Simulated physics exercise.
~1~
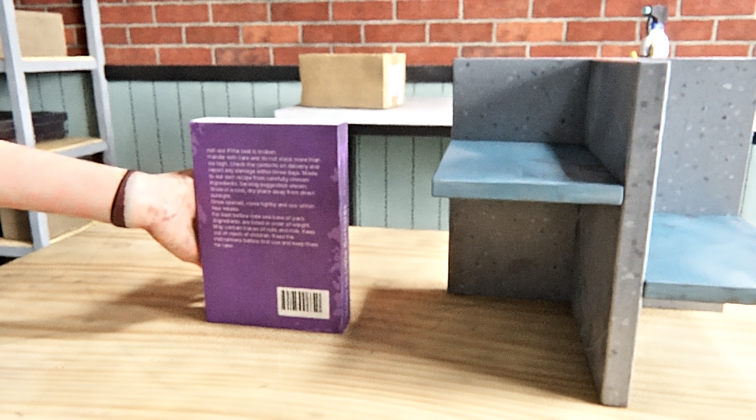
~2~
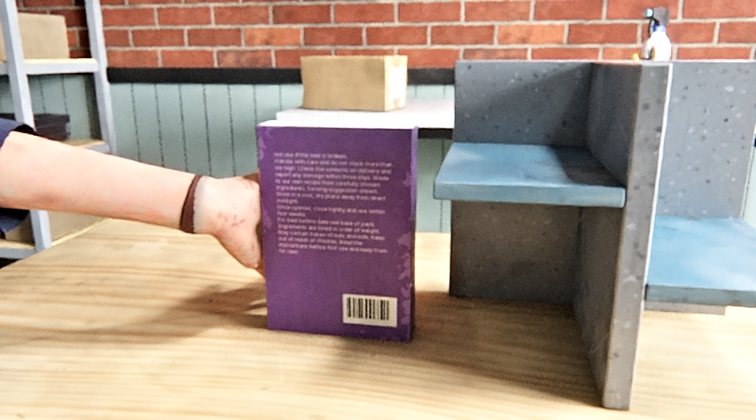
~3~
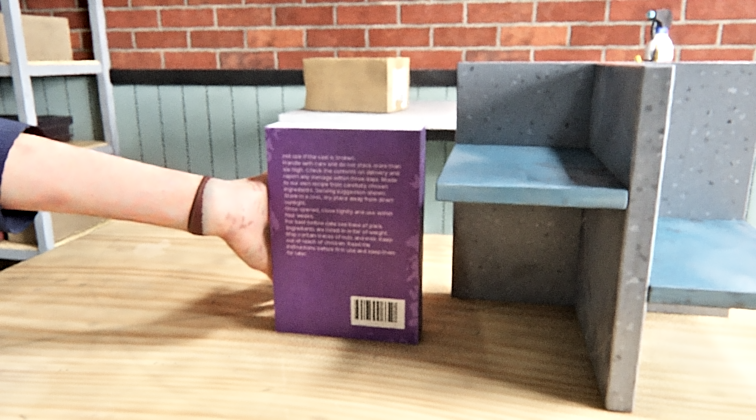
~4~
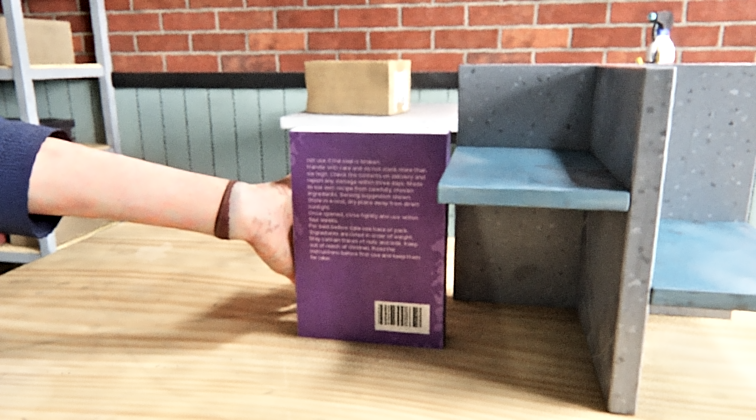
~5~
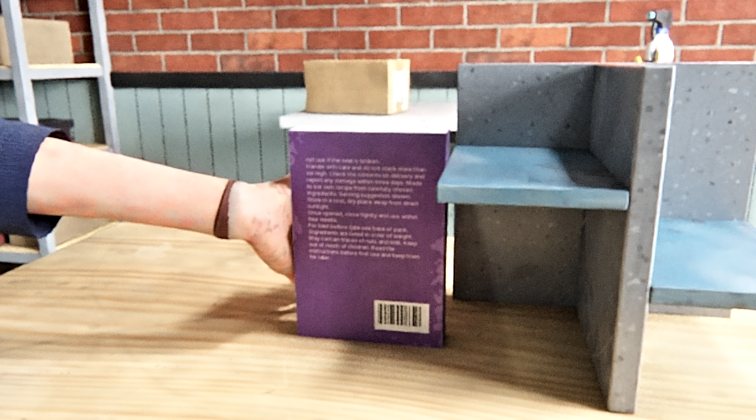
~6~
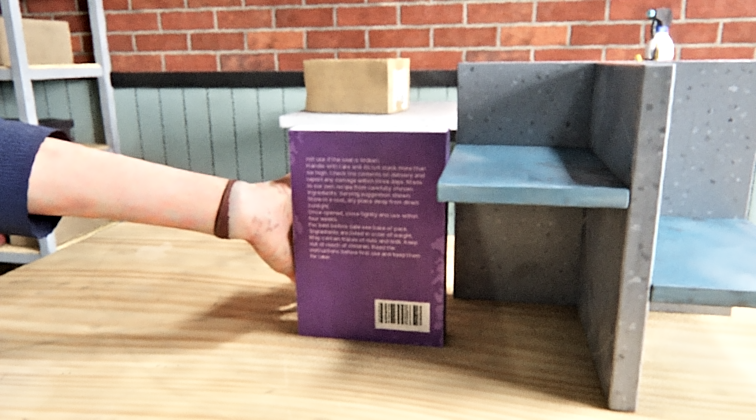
A purple book is slid right by a hand and stops against the blue shelf's edge.
